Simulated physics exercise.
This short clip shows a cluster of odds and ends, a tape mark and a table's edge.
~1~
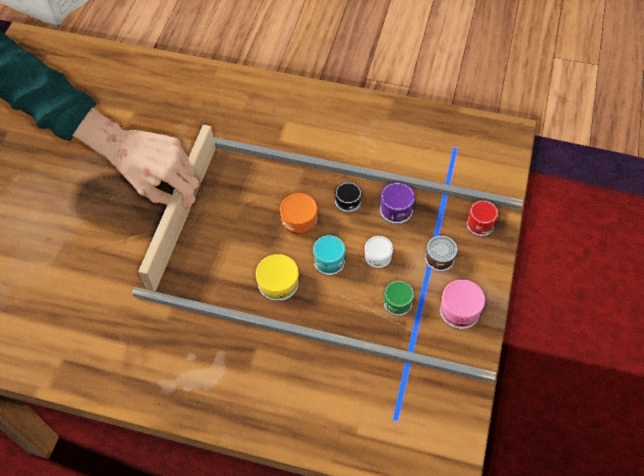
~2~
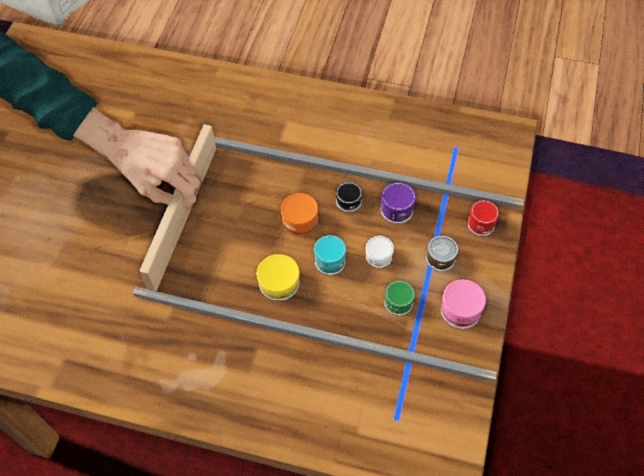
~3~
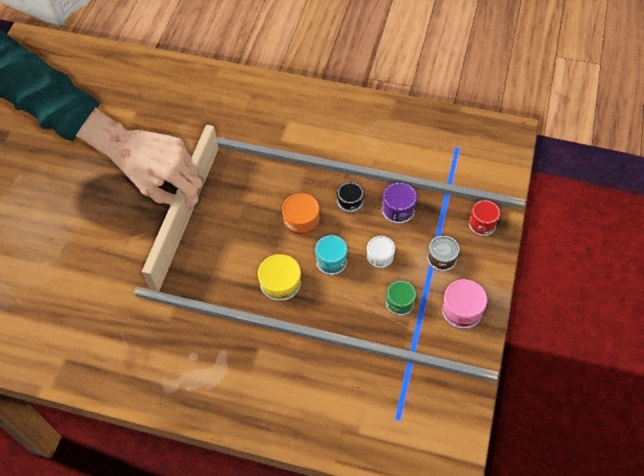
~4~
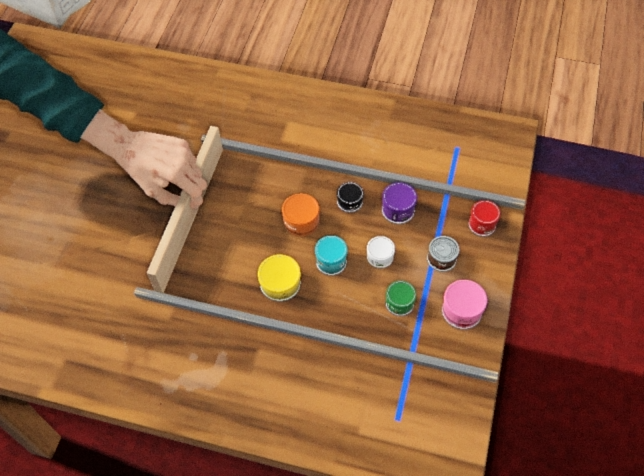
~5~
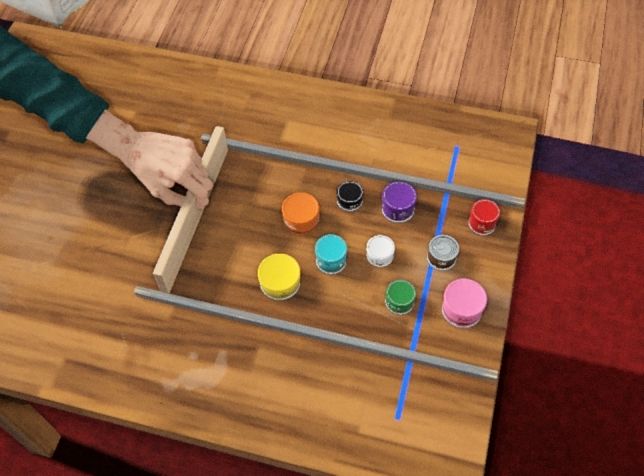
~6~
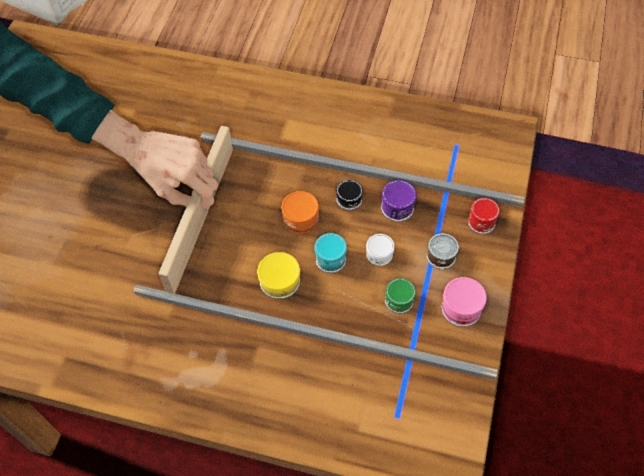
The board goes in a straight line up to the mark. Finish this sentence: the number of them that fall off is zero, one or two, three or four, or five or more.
The number of them that fall off is zero.
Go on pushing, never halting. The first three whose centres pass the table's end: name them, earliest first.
It runs the pink tin, the red tin, and lastly the brown tin.
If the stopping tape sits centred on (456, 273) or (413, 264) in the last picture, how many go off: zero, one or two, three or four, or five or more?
Result, try 1: Either one or two; try 2: No fall at all.
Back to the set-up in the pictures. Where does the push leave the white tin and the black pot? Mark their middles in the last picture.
(468, 270) and (454, 217), approximately.
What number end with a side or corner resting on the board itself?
4 in contact.
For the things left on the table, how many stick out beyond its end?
The number would be 2.
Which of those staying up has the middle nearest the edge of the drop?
It's the pink tin.
Soon after, none off yet; red tin at rest near (483, 216); pink tin at rest near (463, 302); brown tin at rest near (442, 251).
After that, none off yet; red tin at rest near (483, 216); pink tin displaced a little near (477, 303); brown tin displaced a little near (457, 249).
In the end, the number that fall off is zero.
